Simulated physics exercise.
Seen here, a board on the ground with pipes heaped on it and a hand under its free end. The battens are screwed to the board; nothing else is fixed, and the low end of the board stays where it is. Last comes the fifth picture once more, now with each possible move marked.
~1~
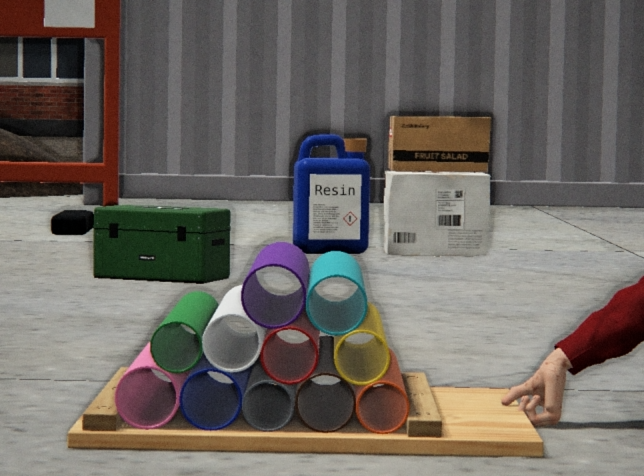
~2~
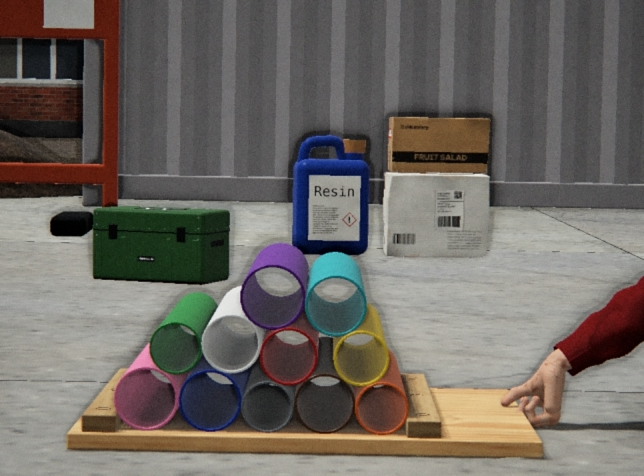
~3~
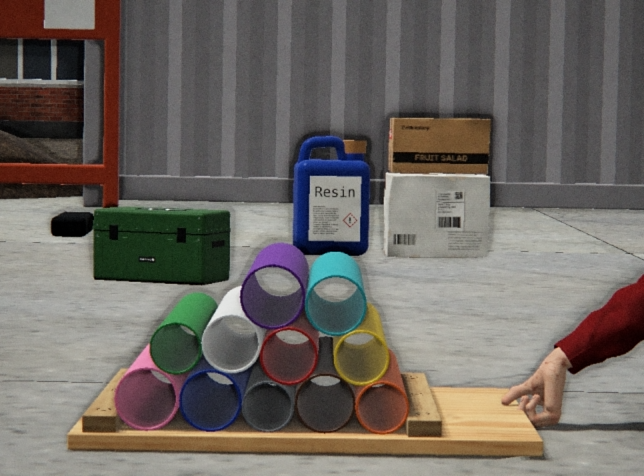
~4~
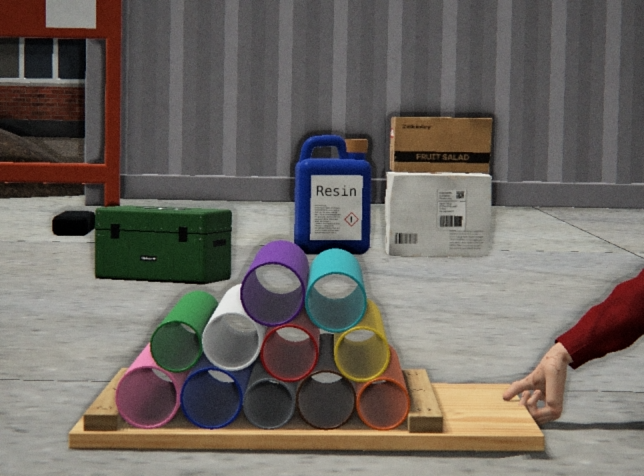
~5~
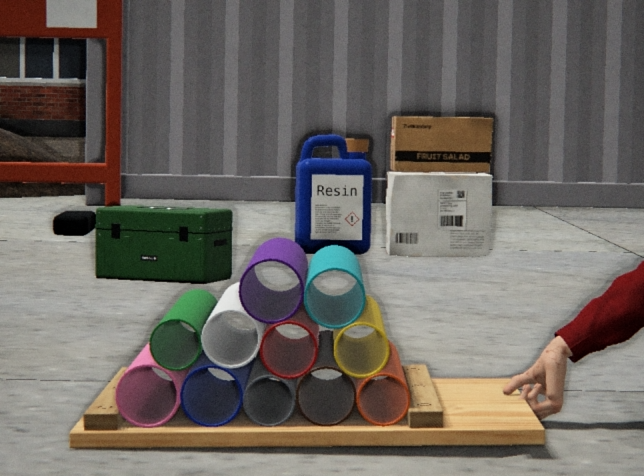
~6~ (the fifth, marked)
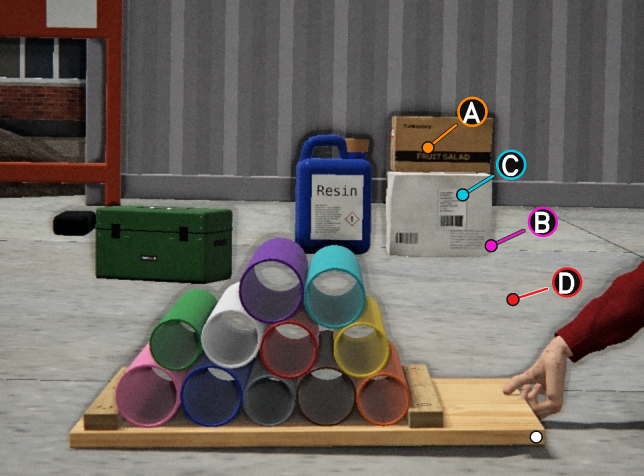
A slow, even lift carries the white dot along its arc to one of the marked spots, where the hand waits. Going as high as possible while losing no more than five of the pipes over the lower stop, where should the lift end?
Lift it to C and no more.
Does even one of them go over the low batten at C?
At C: Yes.
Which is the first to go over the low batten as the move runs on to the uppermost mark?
The green one.
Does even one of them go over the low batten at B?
At B: Yes.
On the marked copy, A at (428, 147); B at (491, 246); C at (462, 195); D at (513, 299); the white dot at (536, 437).
With C. Early on, board at 19°.
Further on, board at 33°.
At the end, board at 33°, five over the low batten.
As for the rest, A eleven over the low batten; B five over the low batten; D four over the low batten (red, white, green, purple).
